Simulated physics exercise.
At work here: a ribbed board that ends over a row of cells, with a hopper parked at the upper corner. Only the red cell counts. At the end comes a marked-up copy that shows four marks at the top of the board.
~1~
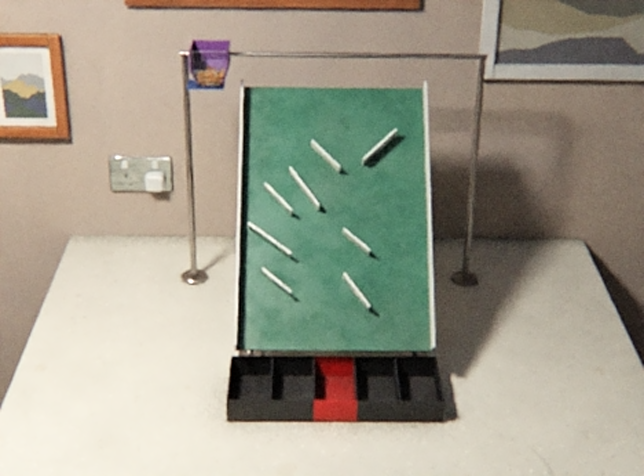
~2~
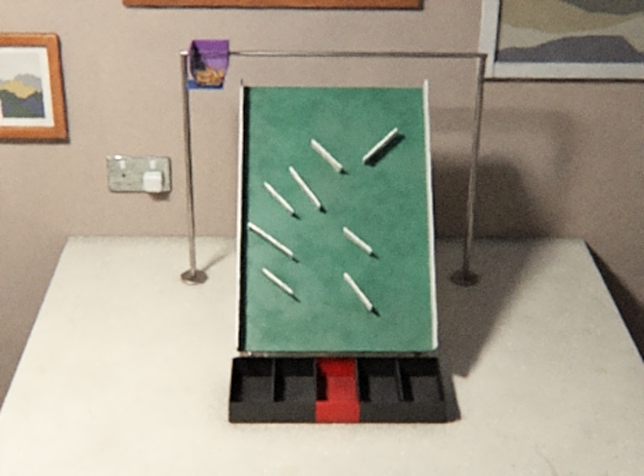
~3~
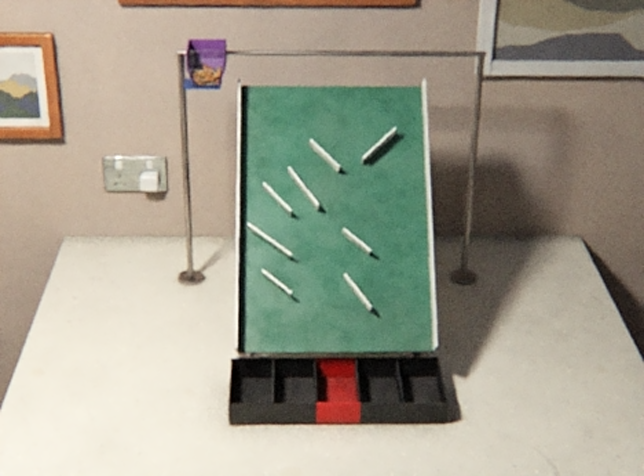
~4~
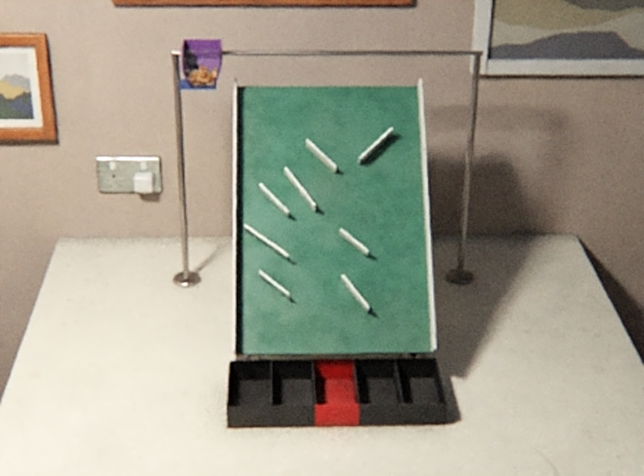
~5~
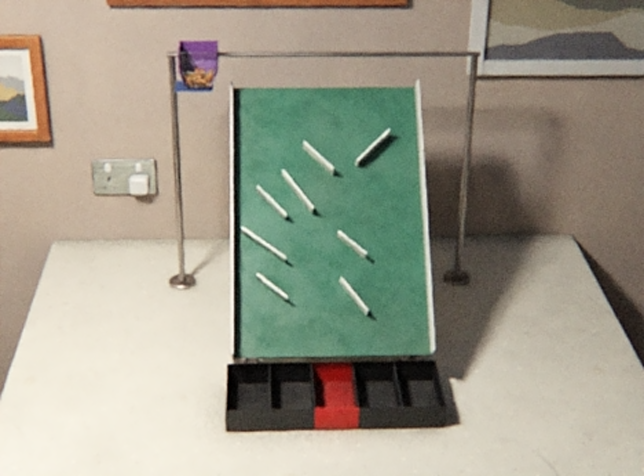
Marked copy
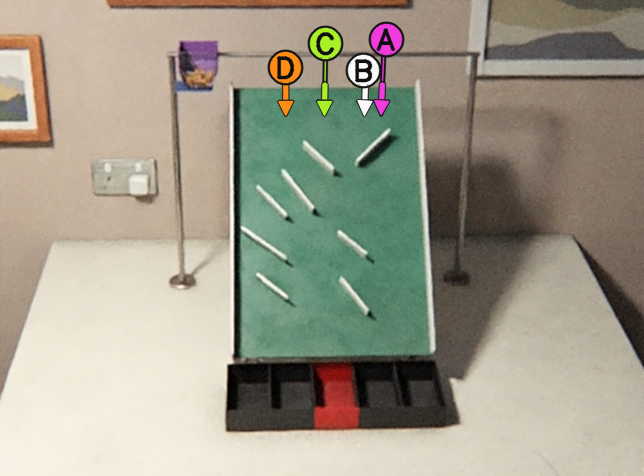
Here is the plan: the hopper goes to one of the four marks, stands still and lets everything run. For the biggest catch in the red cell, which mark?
I would pick mark D.
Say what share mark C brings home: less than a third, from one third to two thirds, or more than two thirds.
Mark C gives less than a third.
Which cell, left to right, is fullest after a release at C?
The fifth.
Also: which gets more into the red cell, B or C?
It is B.
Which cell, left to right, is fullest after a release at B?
The fifth.
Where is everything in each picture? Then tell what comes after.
In the first frame, hopper (211, 75), roasted chickpeas, door shut.
In the second frame, ribs (312, 140) to (341, 167), (364, 159) to (397, 129), (265, 183) to (293, 211).
In the third frame, ribs (289, 167) to (319, 205), (248, 224) to (291, 254), (343, 228) to (371, 250).
In the fourth frame, ribs (259, 271) to (289, 294), (343, 275) to (369, 308).
In the fifth frame, red cell (337, 417), number 3 of 5 from the left.
On the marked copy, mark A meets the board at (381, 109); mark B meets the board at (364, 110); mark C meets the board at (324, 110); mark D meets the board at (285, 110).
Choosing A, about a tenth in the red cell, the larger part in other cells, about a tenth outside the box.
Choosing B, roughly a quarter in the red cell, the larger part in other cells, just a few outside the box.
Choosing C, not one piece in the red cell, almost all in other cells, just a few outside the box.
Choosing D, roughly half in the red cell, roughly half in other cells, just a few outside the box.
